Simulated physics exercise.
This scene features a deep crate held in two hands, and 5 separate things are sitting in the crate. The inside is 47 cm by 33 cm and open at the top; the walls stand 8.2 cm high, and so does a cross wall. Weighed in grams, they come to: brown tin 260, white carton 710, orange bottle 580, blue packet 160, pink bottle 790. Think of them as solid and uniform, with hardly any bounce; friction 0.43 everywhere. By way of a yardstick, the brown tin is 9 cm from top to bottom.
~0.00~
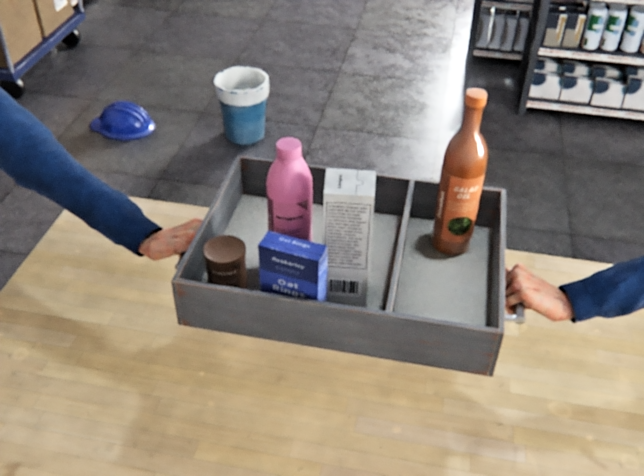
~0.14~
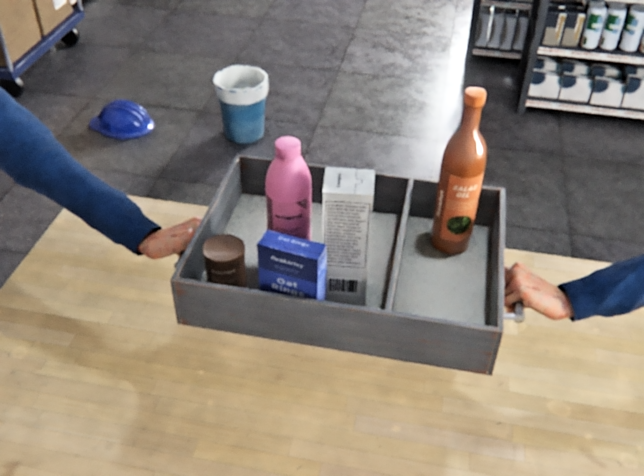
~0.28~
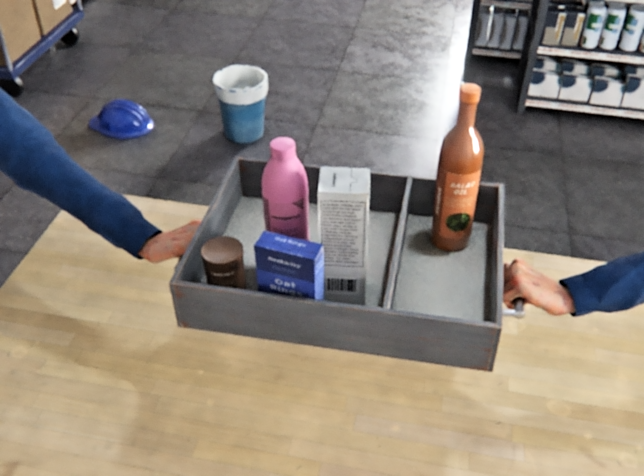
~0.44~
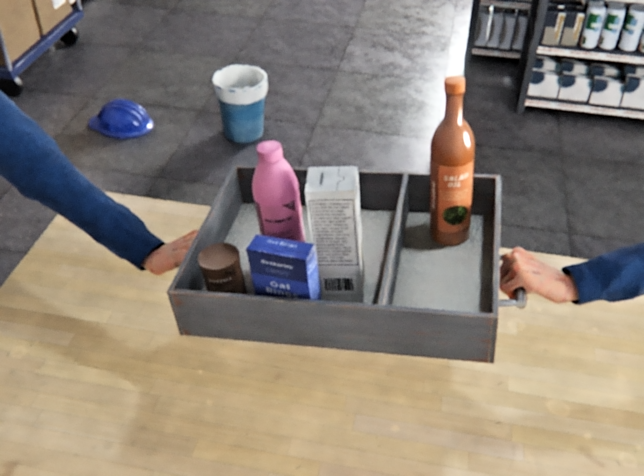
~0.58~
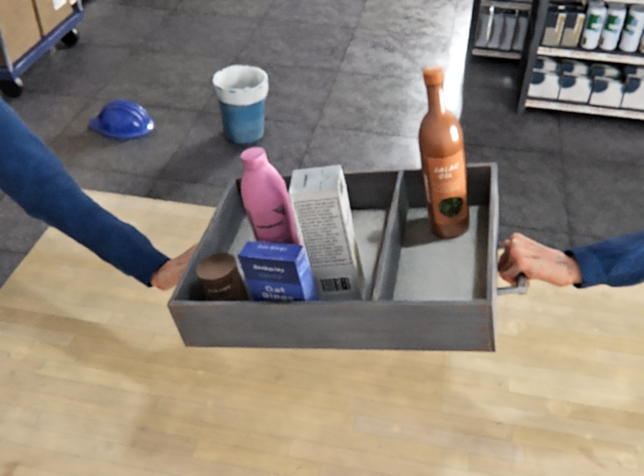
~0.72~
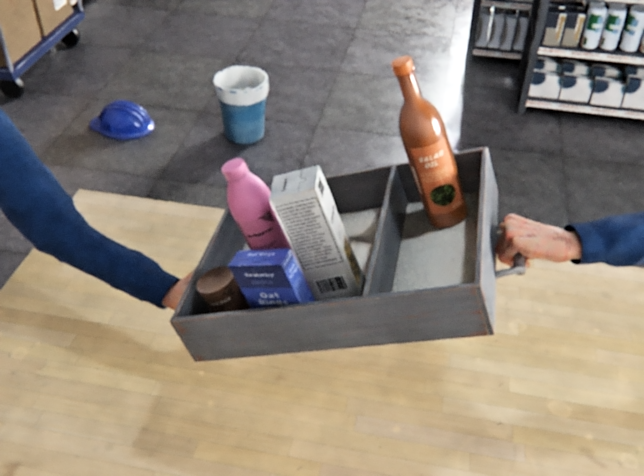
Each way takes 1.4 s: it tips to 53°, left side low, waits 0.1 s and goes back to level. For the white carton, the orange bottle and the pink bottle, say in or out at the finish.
White carton: Out, orange bottle: In, pink bottle: Out.
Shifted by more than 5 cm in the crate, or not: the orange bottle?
Outcome for the orange bottle: Displaced.
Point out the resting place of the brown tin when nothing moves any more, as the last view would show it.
Its centre ends close to (214, 270) in the last view.
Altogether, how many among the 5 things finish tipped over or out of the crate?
So, 3 in all.
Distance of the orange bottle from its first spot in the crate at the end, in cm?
It ends about 35 centimetres from where it started.
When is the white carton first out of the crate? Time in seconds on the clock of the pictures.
At around 1.4 seconds on the pictures' clock.
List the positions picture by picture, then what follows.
The first picture shows crate level; white carton (347, 243); orange bottle (463, 174); pink bottle (290, 214).
The second picture shows crate level; brown tin (226, 269); blue packet (292, 283).
The third picture shows crate tipped 2°, left side down; brown tin (225, 271); blue packet (291, 284).
The fourth picture shows crate tipped 6°, left side down; brown tin (224, 277); blue packet (286, 286).
The fifth picture shows crate tipped 12°, left side down; brown tin (224, 287); blue packet (282, 289).
The sixth picture shows crate tipped 21°, left side down; white carton (320, 242); orange bottle (426, 144).
After 1.22 s, crate tipped 49°, left side down; pink bottle now out of the crate; white carton tipped 64° from how it sat near (227, 293); orange bottle on its side near (299, 223).
After 2.02 s, crate tipped 43°, left side down; white carton now out of the crate; orange bottle on its side near (271, 284); blue packet slid 7 cm.
At rest (3.5 s), out of the crate, white carton and pink bottle; tipped over in the crate, orange bottle; not toppled but over 5 cm from the start, blue packet; the last one in place, give or take 5 cm. In the last view, white carton near (224, 313), orange bottle near (258, 231).
